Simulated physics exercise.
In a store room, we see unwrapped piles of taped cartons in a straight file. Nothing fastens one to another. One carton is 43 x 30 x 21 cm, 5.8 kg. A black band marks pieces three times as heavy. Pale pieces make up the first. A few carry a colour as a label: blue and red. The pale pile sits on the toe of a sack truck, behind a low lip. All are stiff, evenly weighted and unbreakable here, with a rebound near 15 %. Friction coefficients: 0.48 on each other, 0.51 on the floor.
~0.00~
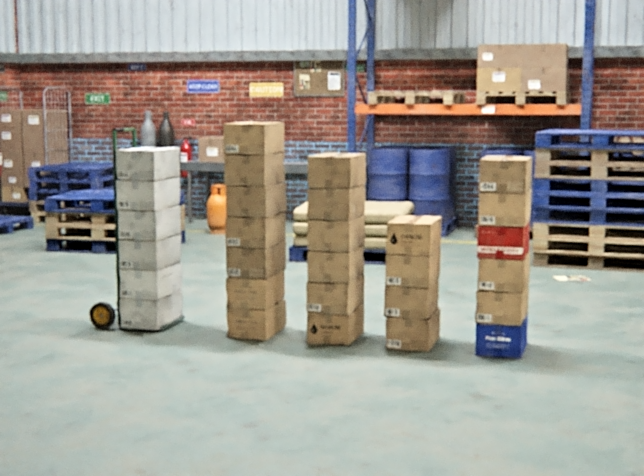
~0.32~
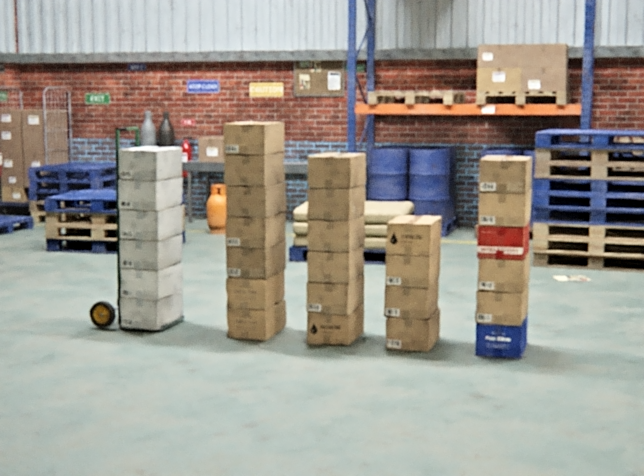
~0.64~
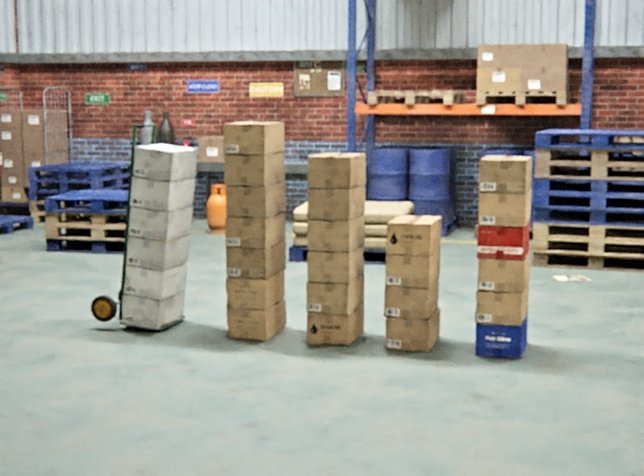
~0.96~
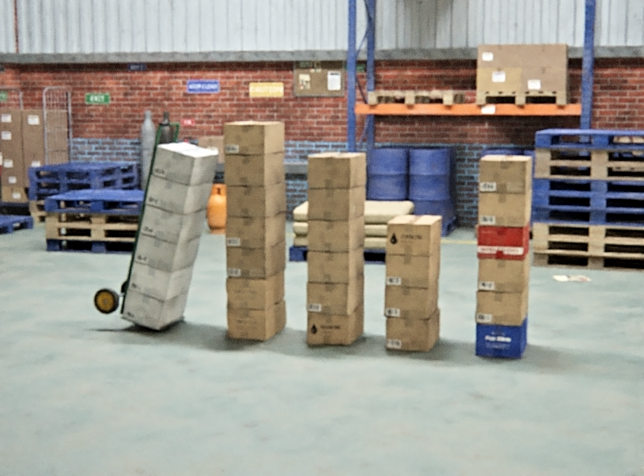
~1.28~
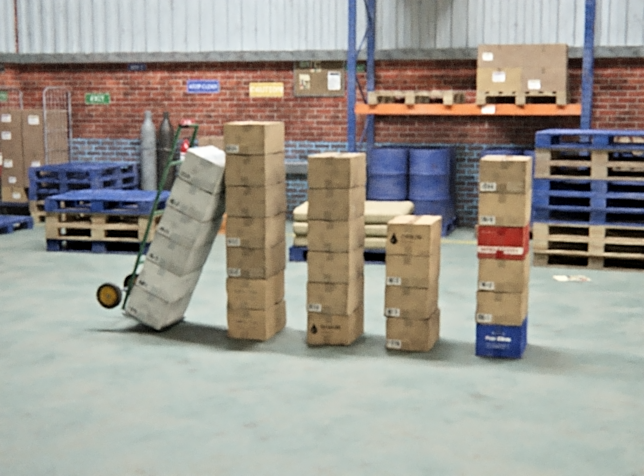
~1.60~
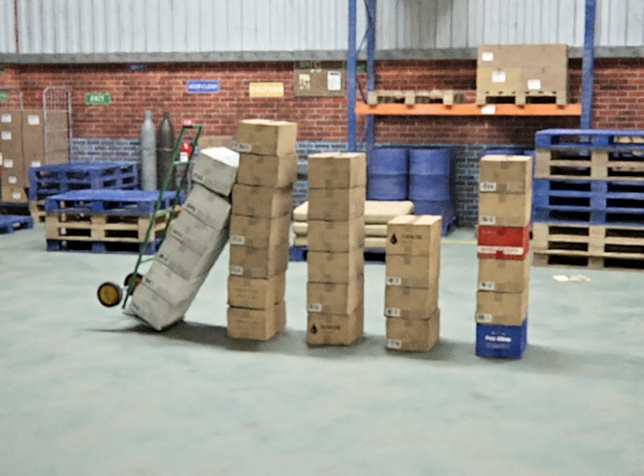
A tall stack of pale boxes on a hand truck tilted to the right, slowly at first and then steeply, until its top pressed against the neighbouring brown stack and nudged its upper boxes rightward.
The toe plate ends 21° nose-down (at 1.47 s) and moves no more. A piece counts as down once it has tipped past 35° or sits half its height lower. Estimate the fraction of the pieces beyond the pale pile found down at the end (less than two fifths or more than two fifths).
Over two fifths of them.
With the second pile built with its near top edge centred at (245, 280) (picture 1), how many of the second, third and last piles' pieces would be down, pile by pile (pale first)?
In that case second 0, third 0, last 0.
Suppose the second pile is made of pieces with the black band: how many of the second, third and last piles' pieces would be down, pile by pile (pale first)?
Then second 0, third 0, last 0.
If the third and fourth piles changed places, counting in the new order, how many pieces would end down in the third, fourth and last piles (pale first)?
In that case third 4, fourth 6, last 6.
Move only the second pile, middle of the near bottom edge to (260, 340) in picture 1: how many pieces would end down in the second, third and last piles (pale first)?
In that case second 6, third 6, last 6.
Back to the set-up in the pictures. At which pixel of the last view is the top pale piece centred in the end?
Near (325, 237).
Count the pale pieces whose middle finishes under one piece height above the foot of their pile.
2 of them.
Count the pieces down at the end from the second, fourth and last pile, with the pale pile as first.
Second 7, fourth 4, last 6.
By 2.72 s, 6 of the pale pile down; none of the 23 other cartons down, 13 disturbed.
By 3.62 s, 6 of the pale pile down; 15 of the 23 other cartons down; blue carton tilted 22°; red carton tilted 22°.
When it is over (5.1 s), 6 of the pale pile down; 23 of the 23 other cartons down; red carton on its side; blue carton tilted 41°. That is 100 per cent. In pixels of the last frame, middles, blue carton near (525, 324).
